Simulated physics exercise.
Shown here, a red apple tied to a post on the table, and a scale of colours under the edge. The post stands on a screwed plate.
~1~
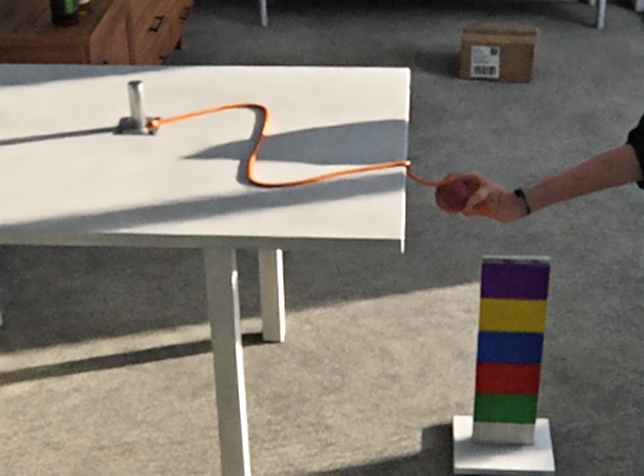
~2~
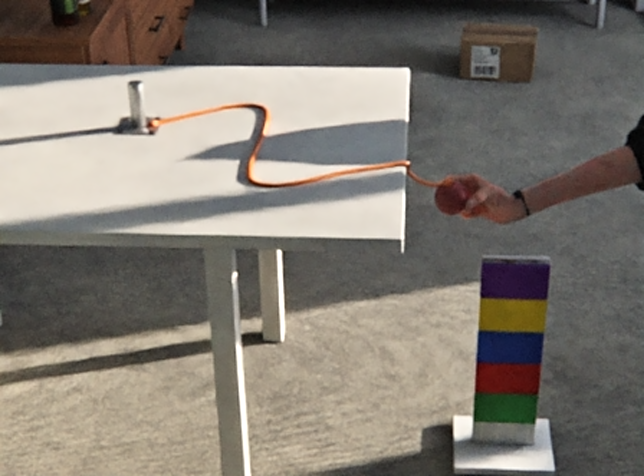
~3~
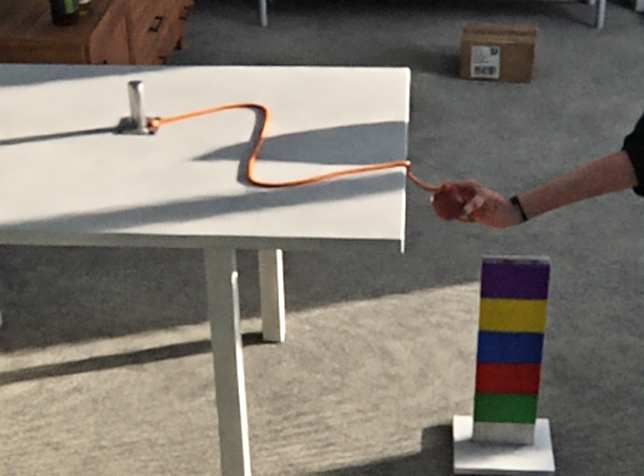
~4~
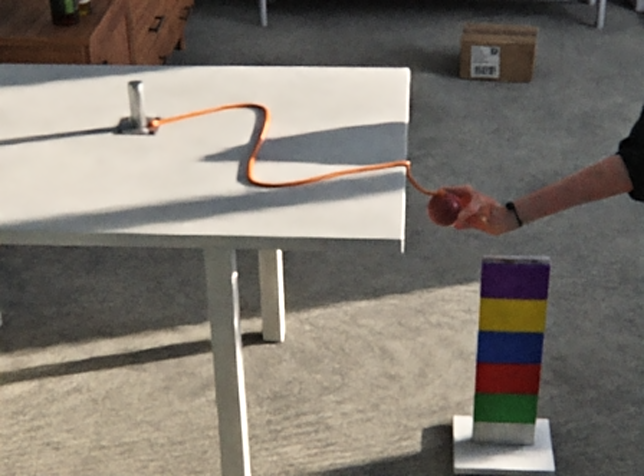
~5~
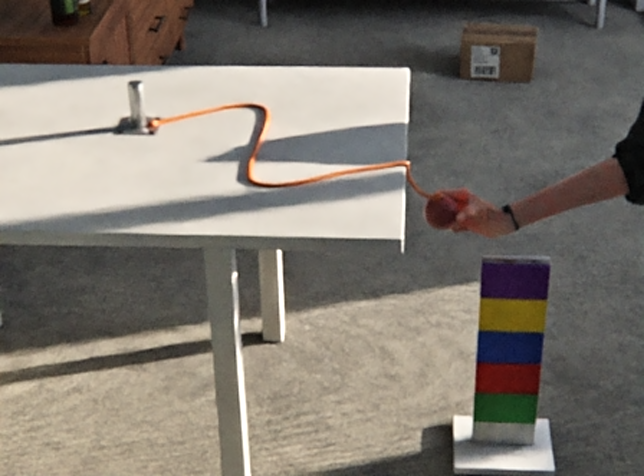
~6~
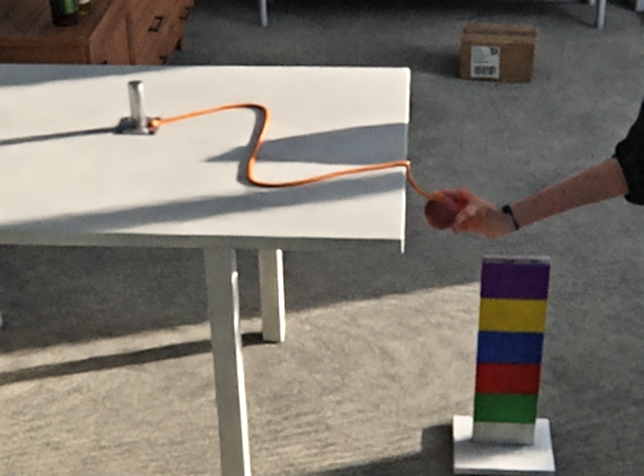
A hand reaching in from the right holds a small red ball-like object on an orange cord beside a white table, seen from slightly above in a sunlit, grey-carpeted room. The cord winds across the tabletop from a short metal post, while a purple, yellow, blue, red and green column stands below right. The hand lowers the object slightly, easing it left, while the camera stays still.
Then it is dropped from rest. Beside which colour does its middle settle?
Its centre hangs level with the red band.
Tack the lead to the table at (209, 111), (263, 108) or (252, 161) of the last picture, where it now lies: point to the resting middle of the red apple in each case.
About (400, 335), (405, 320) and (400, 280).
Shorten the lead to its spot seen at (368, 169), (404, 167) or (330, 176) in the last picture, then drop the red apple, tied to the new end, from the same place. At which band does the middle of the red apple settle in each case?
One after the other, yellow; blue; purple.
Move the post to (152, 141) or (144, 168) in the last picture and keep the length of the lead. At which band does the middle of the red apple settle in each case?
In that order: Green; green.
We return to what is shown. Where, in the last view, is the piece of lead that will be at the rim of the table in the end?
The one at (250, 167).
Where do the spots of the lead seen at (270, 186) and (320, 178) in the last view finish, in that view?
Near (405, 189) and (402, 229).
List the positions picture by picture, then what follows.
In the first picture, red apple (452, 197); purple (515, 283); yellow (513, 316); blue (510, 348); red (508, 379); green (506, 409).
In the second picture, red apple (452, 198); lead through (192, 115) (267, 112) (257, 148) (270, 186) (362, 170).
In the third picture, red apple (449, 204).
In the fourth picture, red apple (444, 210); lead through (192, 115) (267, 112) (257, 148) (270, 186) (362, 170).
In the fifth picture, red apple (441, 213).
In the sixth picture, red apple (441, 213); lead through (192, 115) (267, 112) (257, 148) (270, 186) (362, 170).
Early on, apple near (400, 349); level with red.
Midway, apple near (403, 347); level with red.
Finally, apple near (401, 352); level with red. Its middle rests at the red band.
